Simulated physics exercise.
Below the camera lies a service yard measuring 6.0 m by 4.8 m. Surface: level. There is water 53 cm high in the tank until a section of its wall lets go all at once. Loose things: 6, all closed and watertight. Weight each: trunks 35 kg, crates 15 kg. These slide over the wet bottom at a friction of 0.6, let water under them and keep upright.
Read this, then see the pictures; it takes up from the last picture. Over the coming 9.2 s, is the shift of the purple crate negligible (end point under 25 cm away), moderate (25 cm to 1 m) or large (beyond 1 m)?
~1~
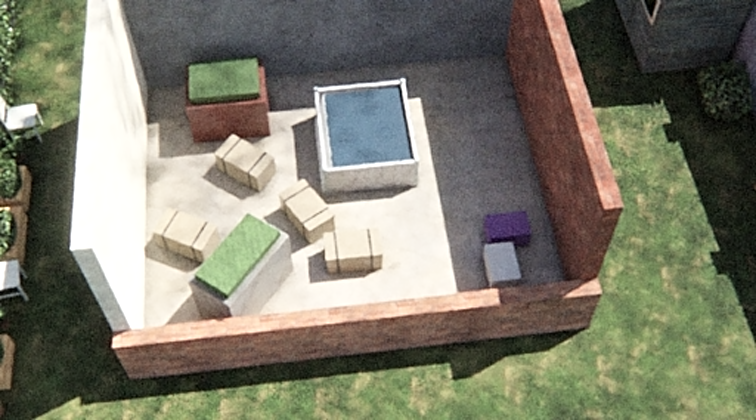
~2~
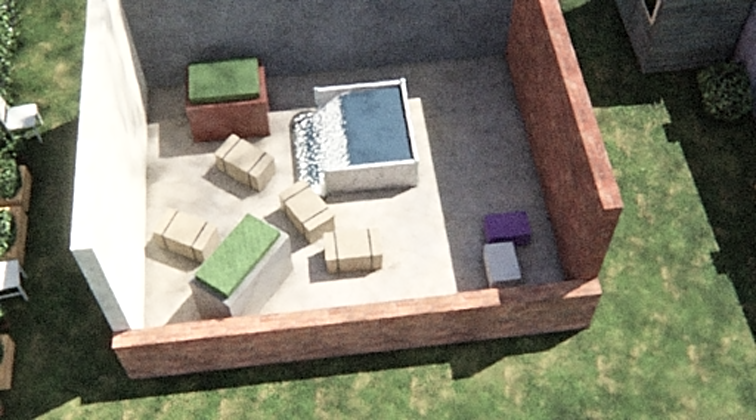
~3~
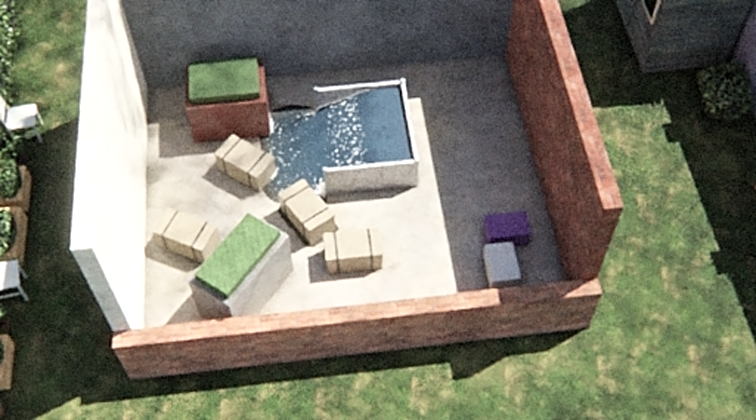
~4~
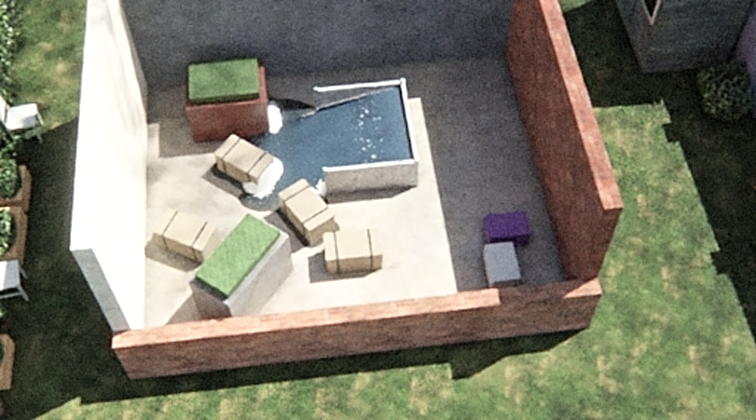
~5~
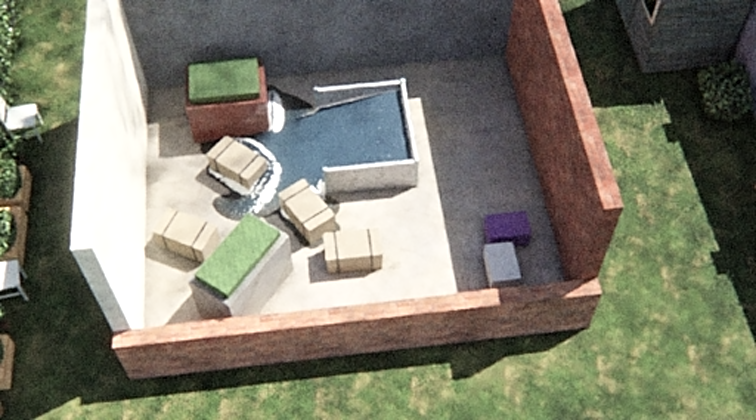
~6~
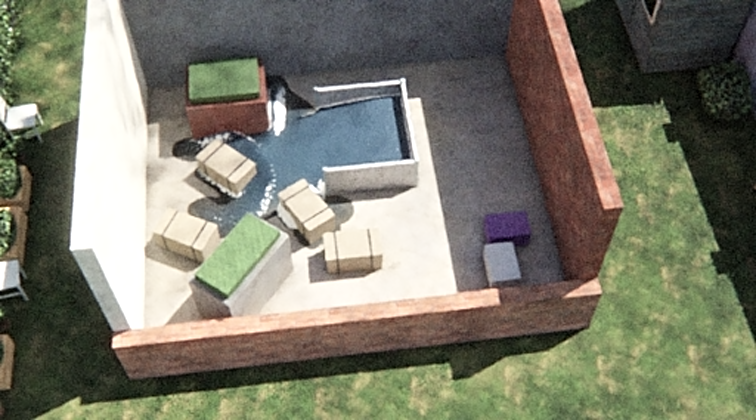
Negligible.
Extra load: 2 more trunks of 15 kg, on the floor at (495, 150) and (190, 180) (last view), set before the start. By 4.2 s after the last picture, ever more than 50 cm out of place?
In that order: Short of it, past it.
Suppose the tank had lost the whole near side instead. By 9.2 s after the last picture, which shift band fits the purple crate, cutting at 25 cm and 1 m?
In that case the purple crate travels far.
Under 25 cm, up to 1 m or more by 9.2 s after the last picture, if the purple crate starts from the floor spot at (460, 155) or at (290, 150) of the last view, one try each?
Respectively: It rests almost unmoved; it is shoved a long way.
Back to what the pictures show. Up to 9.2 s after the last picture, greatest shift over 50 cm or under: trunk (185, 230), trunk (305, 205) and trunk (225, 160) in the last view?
Results in listed order: Exceeds / falls short / exceeds.
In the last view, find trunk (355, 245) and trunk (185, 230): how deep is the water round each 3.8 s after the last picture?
Around 1 cm and 14 cm.
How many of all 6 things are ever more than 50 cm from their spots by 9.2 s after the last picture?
Tally: 2.
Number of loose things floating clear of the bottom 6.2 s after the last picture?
0 of them.
Then, 1.2 s after the last picture the purple crate is near (508, 224), 0.0 m from its start, aground; 1 afloat.
Then, 3.8 s after the last picture the purple crate is near (508, 224), 0.0 m from its start, aground; 2 afloat.
Then, 6.2 s after the last picture the purple crate is near (508, 224), 0.0 m from its start, aground; 0 afloat.
Then, 9.2 s after the last picture the purple crate is near (508, 224), 0.0 m from its start, aground; 0 afloat.
